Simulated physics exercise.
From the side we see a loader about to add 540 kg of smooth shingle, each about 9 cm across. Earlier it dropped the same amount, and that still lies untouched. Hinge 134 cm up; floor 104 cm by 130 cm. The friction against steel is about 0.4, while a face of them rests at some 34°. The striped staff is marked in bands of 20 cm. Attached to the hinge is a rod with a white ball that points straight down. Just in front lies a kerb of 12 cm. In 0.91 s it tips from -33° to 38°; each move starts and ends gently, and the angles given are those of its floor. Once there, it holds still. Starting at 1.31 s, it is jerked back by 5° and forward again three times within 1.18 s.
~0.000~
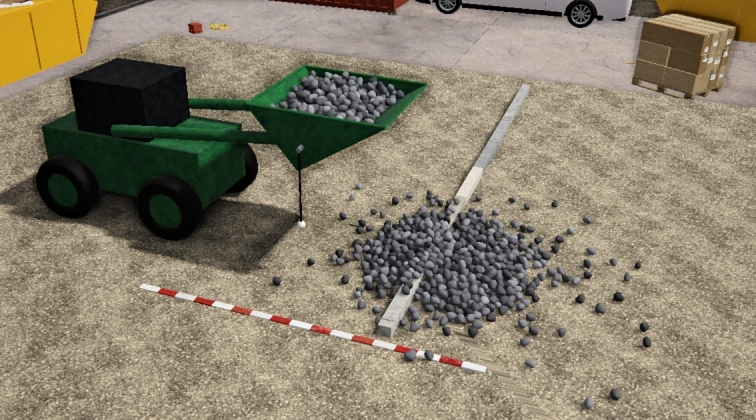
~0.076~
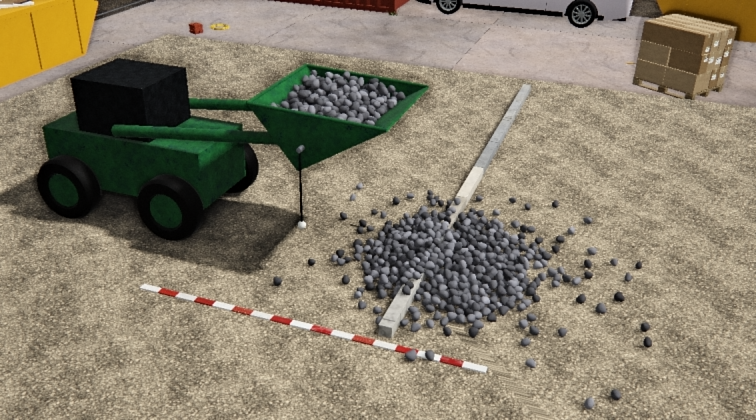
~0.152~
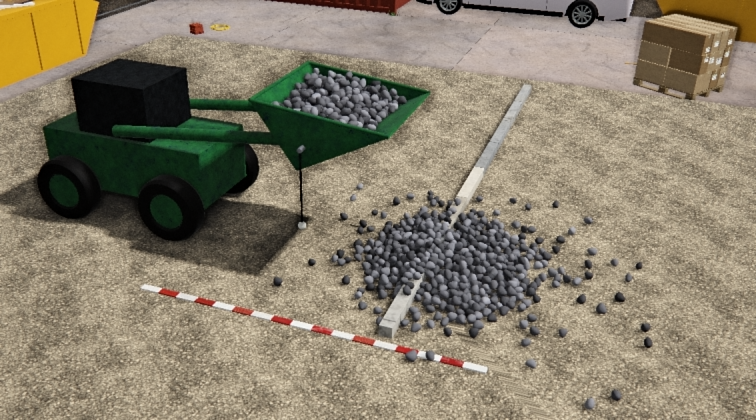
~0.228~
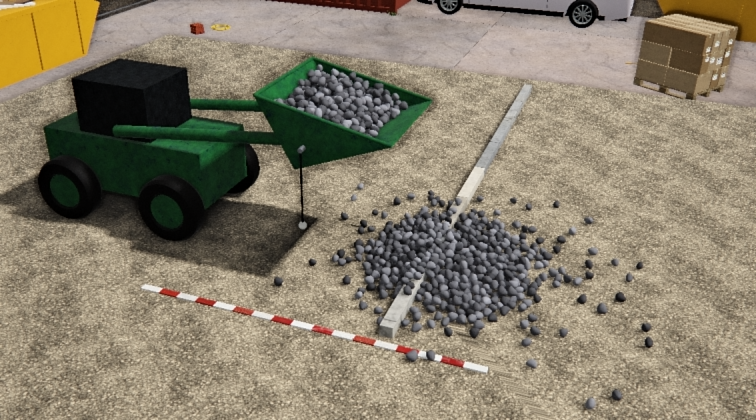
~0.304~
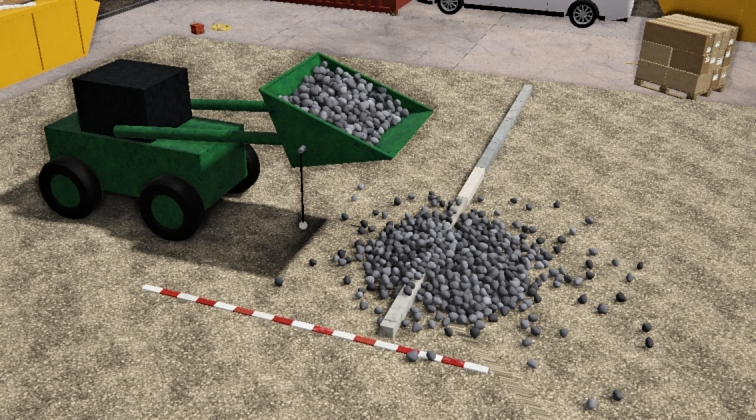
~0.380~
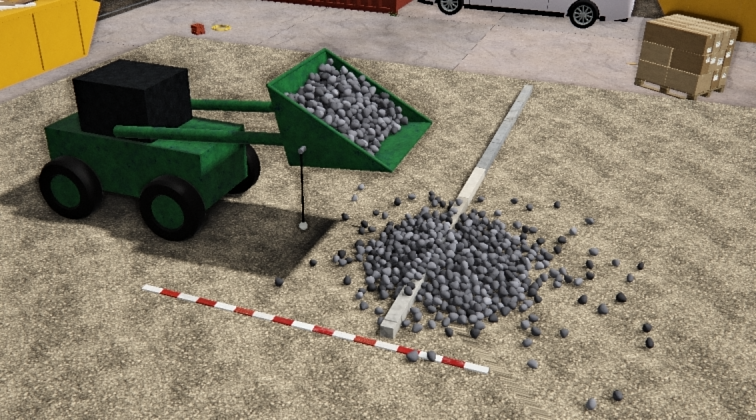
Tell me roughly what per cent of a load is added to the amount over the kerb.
Roughly 49 per cent of a load is added.
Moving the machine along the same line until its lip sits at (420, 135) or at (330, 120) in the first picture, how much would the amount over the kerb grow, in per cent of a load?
Some 90 percent first and 5 percent second.
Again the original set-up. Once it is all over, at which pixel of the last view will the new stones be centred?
Middle: Approx. (433, 244) px.
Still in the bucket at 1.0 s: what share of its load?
70 %.
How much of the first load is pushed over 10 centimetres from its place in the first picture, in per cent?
Close to 15 per cent.
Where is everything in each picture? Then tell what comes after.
In the first picture, lip at (385, 128), floor tilted -33°, highest stones at (335, 86). The earlier load is highest near (424, 246), 21 cm above ground level, 39 % on this side of the kerb, 60 % over the kerb.
In the second picture, the bucket is at -32°, its lip at (387, 131); the top of the load is at (337, 86); the stones move at 0.1 m/s on average.
In the third picture, the bucket is at -28°, its lip at (389, 137); the top of the load is at (321, 82); the stones move at 0.3 m/s on average.
In the fourth picture, lip at (391, 147), floor tilted -22°, highest stones at (322, 76); the stones move at 0.4 m/s on average.
In the fifth picture, the bucket is at -14°, its lip at (392, 158); the top of the load is at (321, 75); the stones move at 0.5 m/s on average.
In the sixth picture, the bucket is at -6°, its lip at (392, 171); the top of the load is at (323, 73); the stones move at 0.5 m/s on average.
After 0.7 s the floor is at 27°; in per cent of one load, 100 in the bucket, 39 on this side of the kerb, 60 over the kerb; the foremost stones are at (627, 317).
After 1.0 s the floor is at 38°; in per cent of one load, 70 in the bucket, 69 on this side of the kerb, 60 over the kerb; the foremost stones are at (627, 317).
After 2.9 s the floor is at 38°; in per cent of one load, 0 in the bucket, 90 on this side of the kerb, 109 over the kerb; the foremost stones are at (627, 317).
After 5.7 s the floor is at 38°; in per cent of one load, 0 in the bucket, 90 on this side of the kerb, 109 over the kerb; the foremost stones are at (627, 317). Net gain over the kerb, 49.
